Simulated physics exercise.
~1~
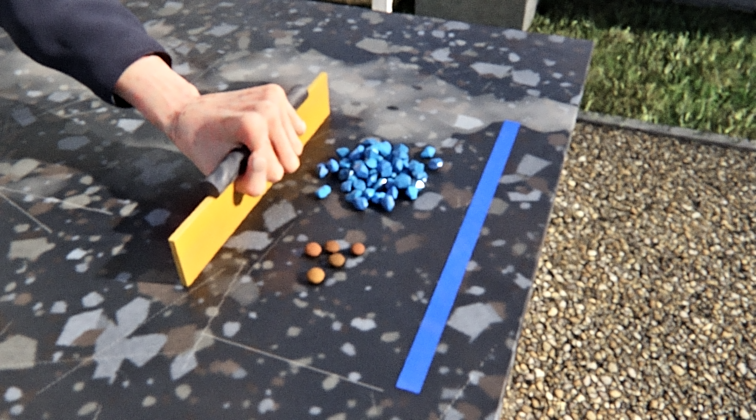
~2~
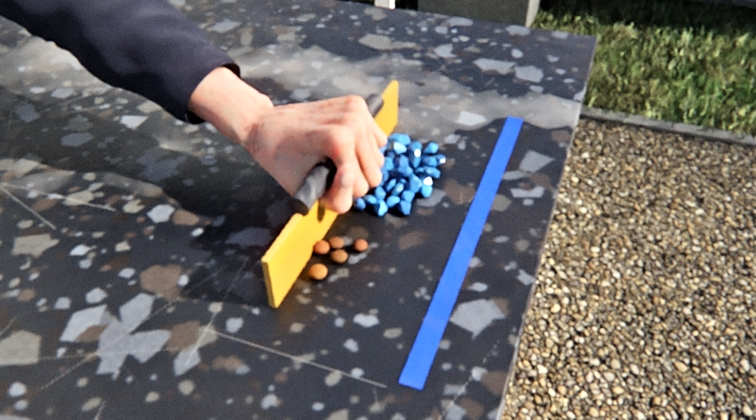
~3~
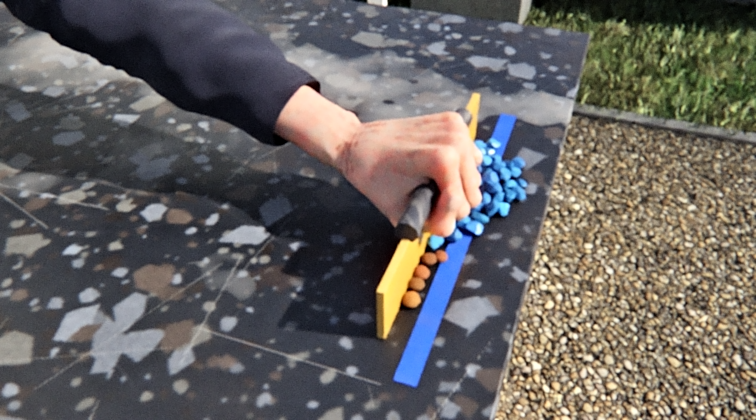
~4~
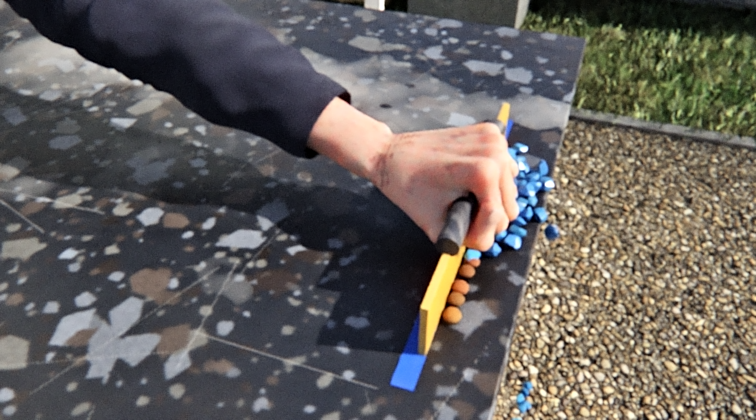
A hand sweeps a yellow scraper right to blue tape, pushing some blue pebbles off the table.
